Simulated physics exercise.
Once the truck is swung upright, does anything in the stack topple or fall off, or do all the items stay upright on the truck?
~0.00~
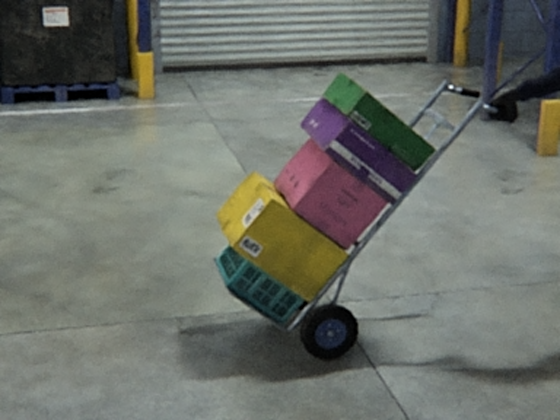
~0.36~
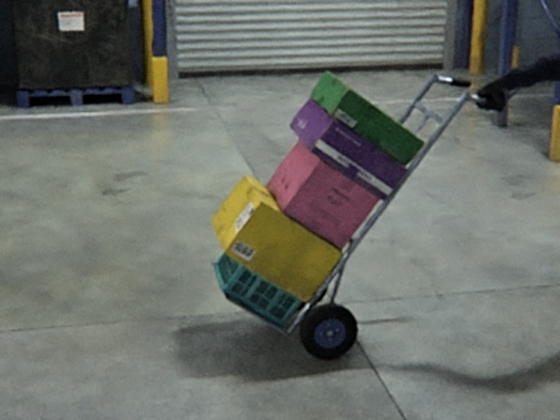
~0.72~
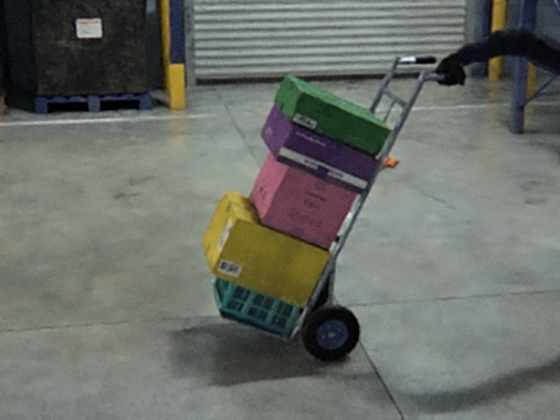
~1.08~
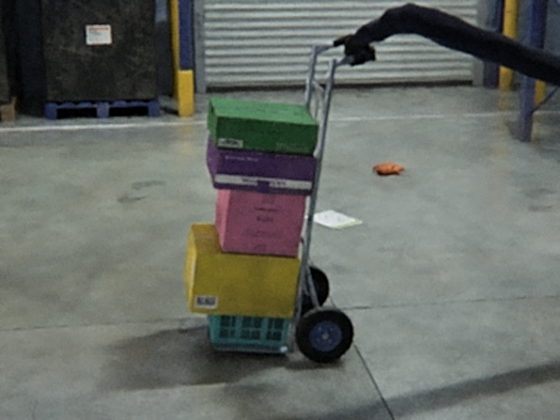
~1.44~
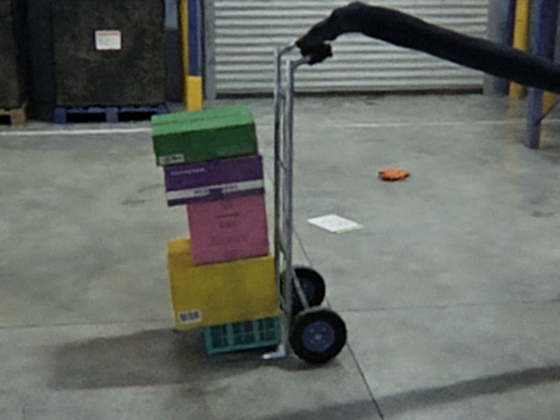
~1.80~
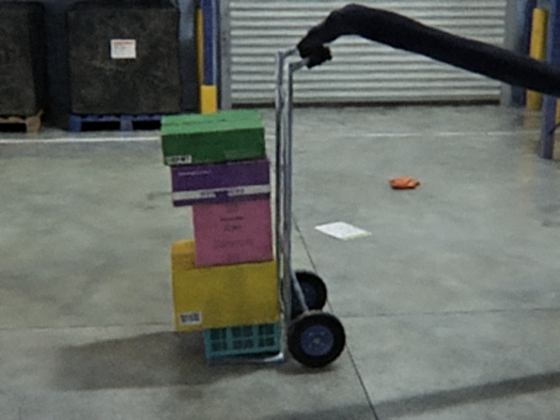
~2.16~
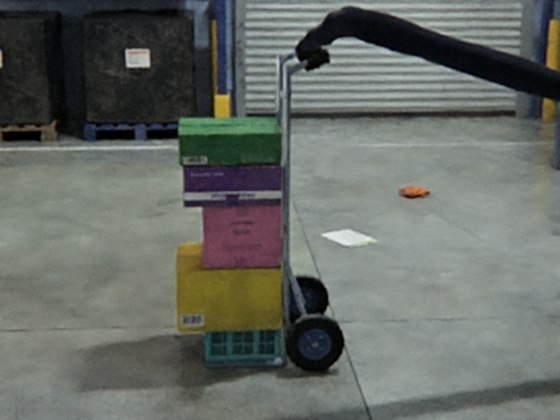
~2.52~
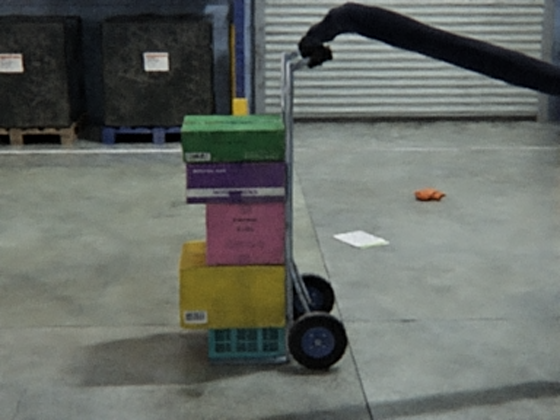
All the items stay upright on the truck. The boxes rock to the left as it comes upright, but they settle back and none of them tips over or falls off.
